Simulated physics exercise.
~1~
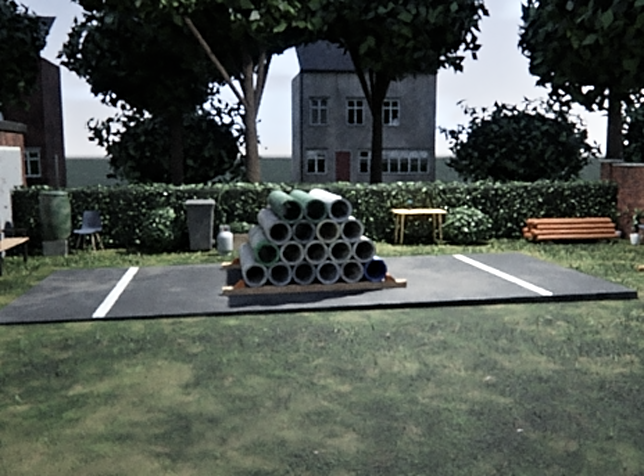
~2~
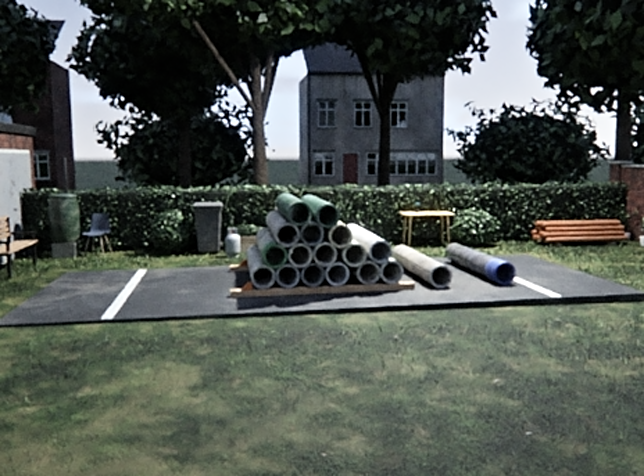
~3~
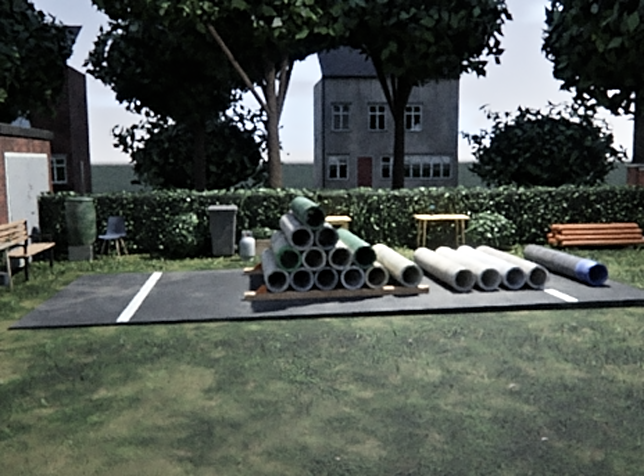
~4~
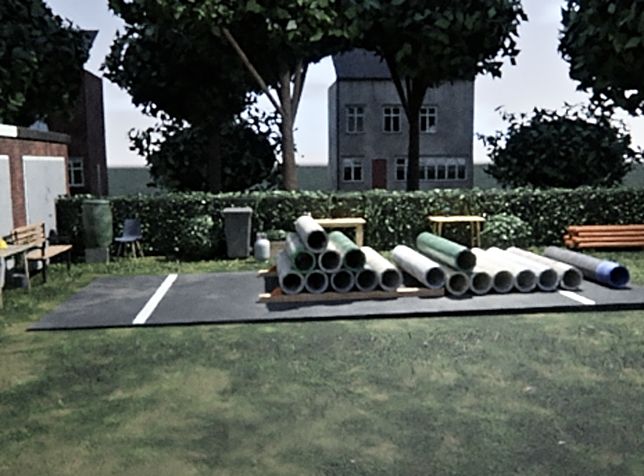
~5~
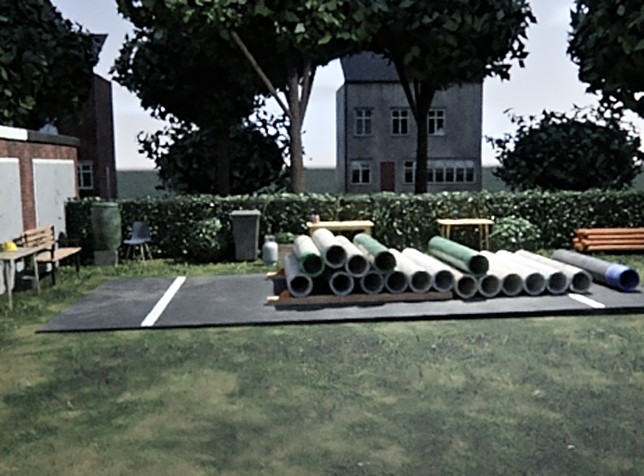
At first, hollow concrete pipes, some green and one blue at the lower right, sit in a neat stack on timber bearers, on an asphalt pad with a white line on each side. The right side of the stack gives way, and the blue pipe rolls off to the right with a pale one behind it. More pipes follow in a row across the asphalt as the blue one passes the right line and the view pans slightly left. The upper rows slump and spread rightward. Finally, the pipes lie in a long, low heap, with green still resting up on others and blue beyond the right line.
